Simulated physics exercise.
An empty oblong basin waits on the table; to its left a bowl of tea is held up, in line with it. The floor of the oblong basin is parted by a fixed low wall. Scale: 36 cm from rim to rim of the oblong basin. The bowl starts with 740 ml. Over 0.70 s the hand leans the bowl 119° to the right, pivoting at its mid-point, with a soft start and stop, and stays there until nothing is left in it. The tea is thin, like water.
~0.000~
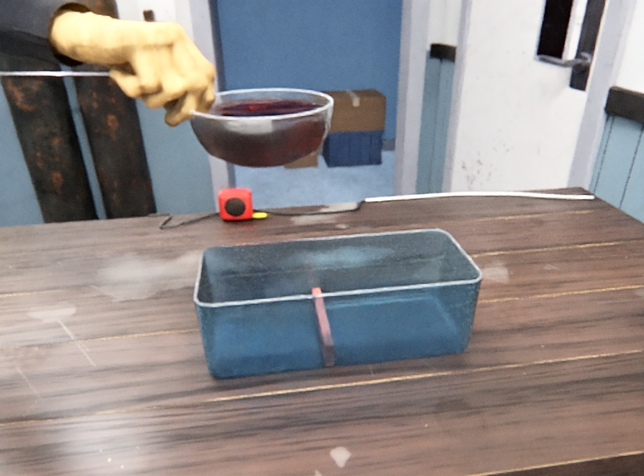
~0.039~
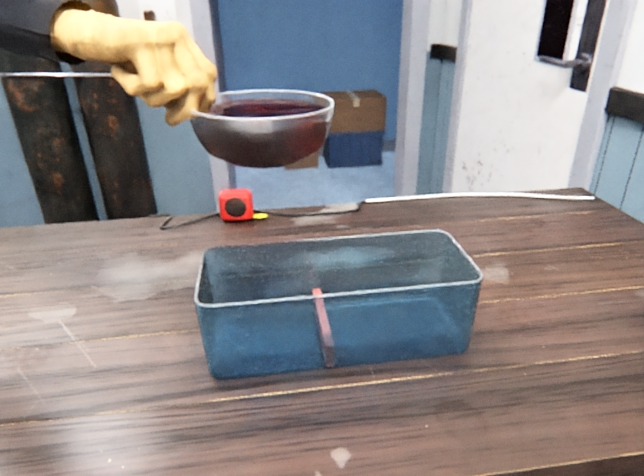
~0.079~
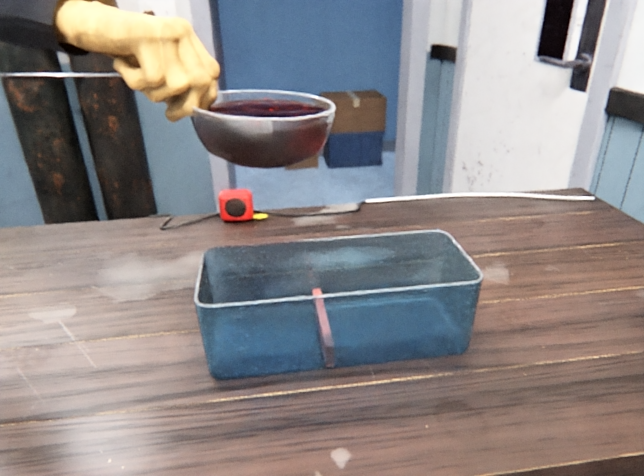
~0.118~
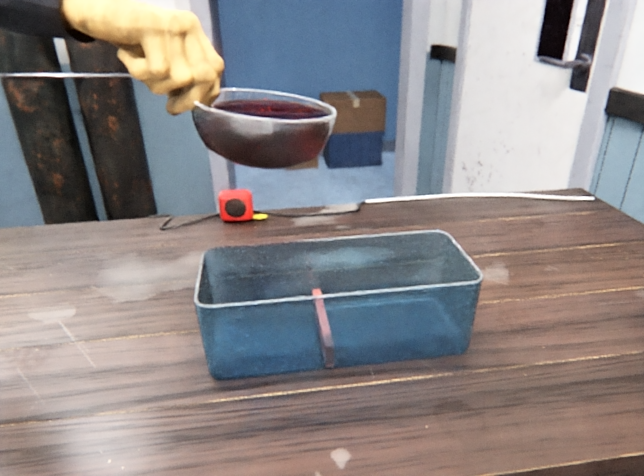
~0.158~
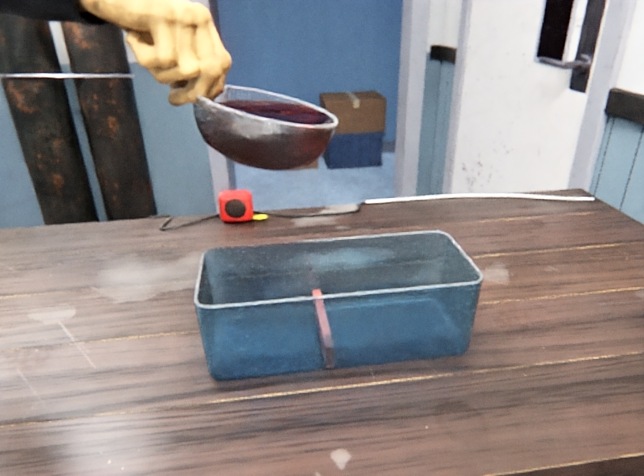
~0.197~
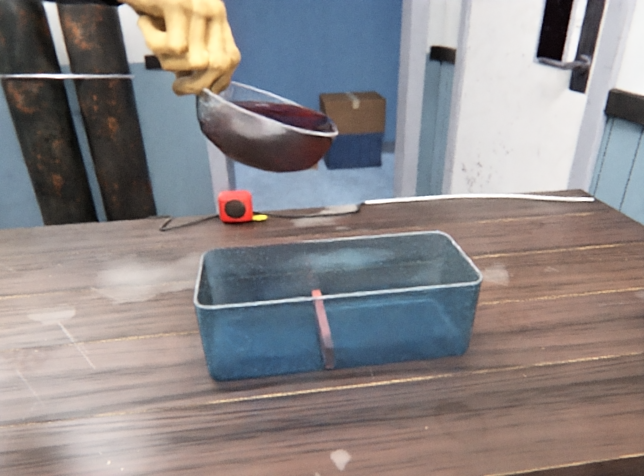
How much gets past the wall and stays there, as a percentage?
About 76 per cent.
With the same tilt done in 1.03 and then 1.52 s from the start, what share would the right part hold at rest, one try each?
First 85, then 90 per cent.
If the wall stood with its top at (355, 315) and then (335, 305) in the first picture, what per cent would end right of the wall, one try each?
In turn about 55 and 80 per cent.
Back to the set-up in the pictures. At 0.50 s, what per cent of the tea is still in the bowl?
Some 9 per cent.
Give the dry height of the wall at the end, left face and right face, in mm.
Some 26 mm on the left and 12 mm on the right.
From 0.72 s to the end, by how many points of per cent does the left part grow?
Near 6 in a hundred.
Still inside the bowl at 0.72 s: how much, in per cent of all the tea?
Near 0 in a hundred.
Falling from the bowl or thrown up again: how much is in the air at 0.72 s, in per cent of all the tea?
About 7 per cent.
By 0.50 s the tilt is 96° and 9 per cent is still to pour, 0 is left of the wall and 31 right of it.
By 0.72 s the tilt is 119° and 0 per cent is still to pour, 16 is left of the wall and 76 right of it.
By 0.95 s the tilt is 119° and 0 per cent is still to pour, 20 is left of the wall and 78 right of it.
By 1.20 s the tilt is 119° and 0 per cent is still to pour, 22 is left of the wall and 76 right of it.
At rest 22 per cent lies left of the wall, 76 right of it and 2 outside.
